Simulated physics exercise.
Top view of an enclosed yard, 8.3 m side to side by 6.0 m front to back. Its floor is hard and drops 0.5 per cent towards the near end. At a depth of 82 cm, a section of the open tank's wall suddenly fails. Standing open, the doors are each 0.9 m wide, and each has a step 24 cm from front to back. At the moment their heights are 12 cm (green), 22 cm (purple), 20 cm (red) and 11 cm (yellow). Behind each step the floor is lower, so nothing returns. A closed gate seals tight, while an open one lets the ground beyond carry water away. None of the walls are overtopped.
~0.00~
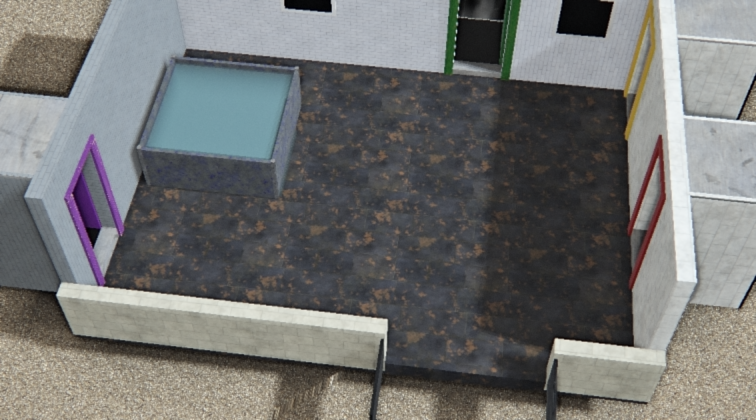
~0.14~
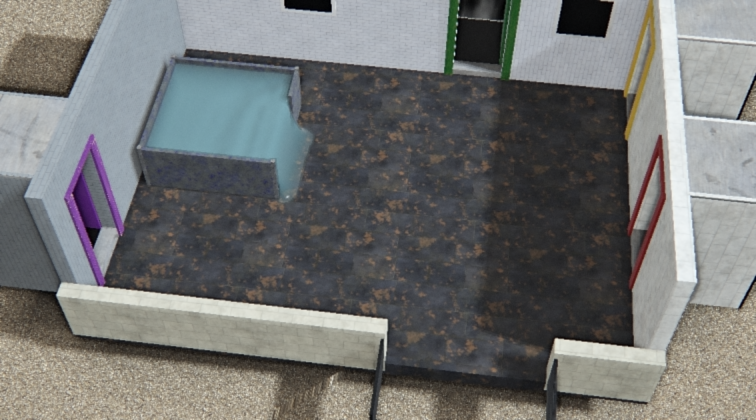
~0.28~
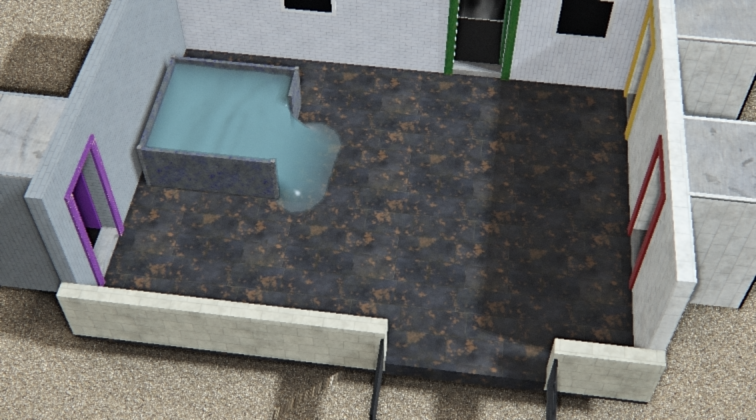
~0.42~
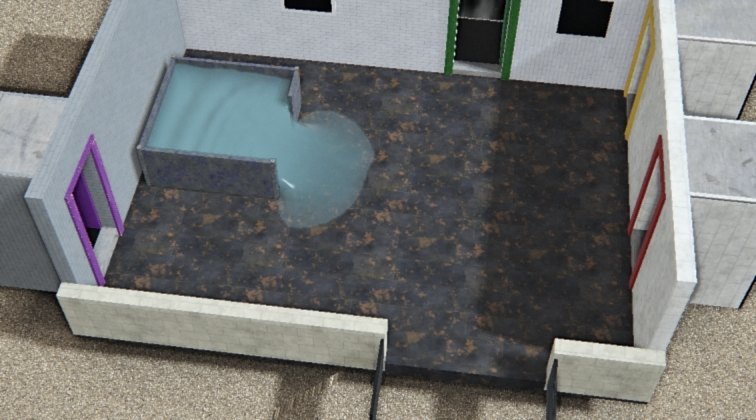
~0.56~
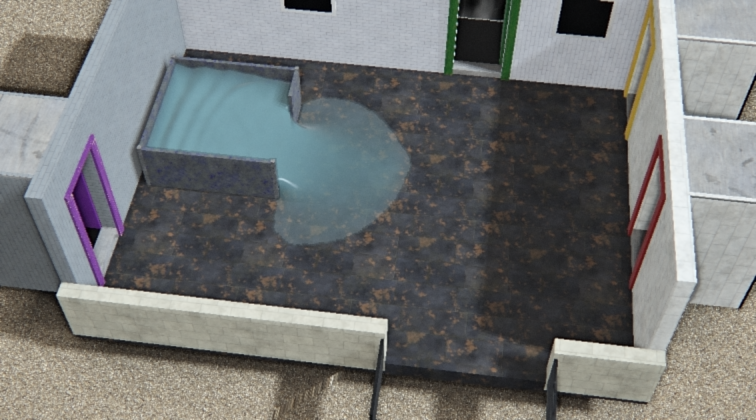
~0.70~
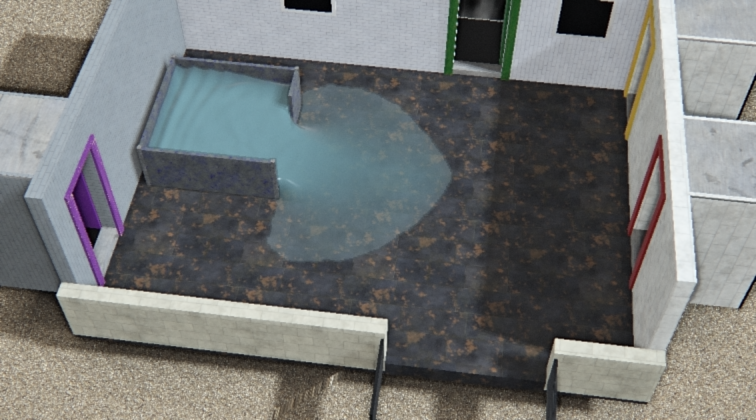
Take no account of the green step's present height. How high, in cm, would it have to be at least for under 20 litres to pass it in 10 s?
At least about 6.5 cm.
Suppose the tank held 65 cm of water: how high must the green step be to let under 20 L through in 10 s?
Required height: Approx. 4.5 cm.
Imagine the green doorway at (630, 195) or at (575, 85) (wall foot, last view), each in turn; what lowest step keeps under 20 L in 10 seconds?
About 20 cm, then about 13.0 cm.
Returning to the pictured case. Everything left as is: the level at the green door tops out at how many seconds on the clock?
At roughly 6.0 s.
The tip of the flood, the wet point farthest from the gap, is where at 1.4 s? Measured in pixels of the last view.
Lab note: Front tip approx. at (608, 221).
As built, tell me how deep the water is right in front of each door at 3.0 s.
Depths in cm - green: 10, purple: 0, red: 25, yellow: 27.
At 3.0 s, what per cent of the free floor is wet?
Near 70 per cent of the open floor.
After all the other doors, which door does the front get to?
Last: Purple.
After 1.4 s water covers 45 % of the floor, deepest (42 cm) near (289, 179); it has not reached the green door.
After 3.0 s water covers 70 % of the floor, deepest (39 cm) near (622, 355); 10 cm at the green door, 0 litres in over its 12 cm step.
After 10.0 s water covers 90 % of the floor, deepest (10 cm) near (586, 372); 8 cm at the green door, 0 litres in over its 12 cm step.
At the green door as built, the water arrived by 1.5 s and peaked near 11 cm at 5.8 s.
With a step of 6 cm, 27 litres would have come in within the 10 s; with 7 cm, 15 litres. So under 20 litres takes about 6.5 cm.
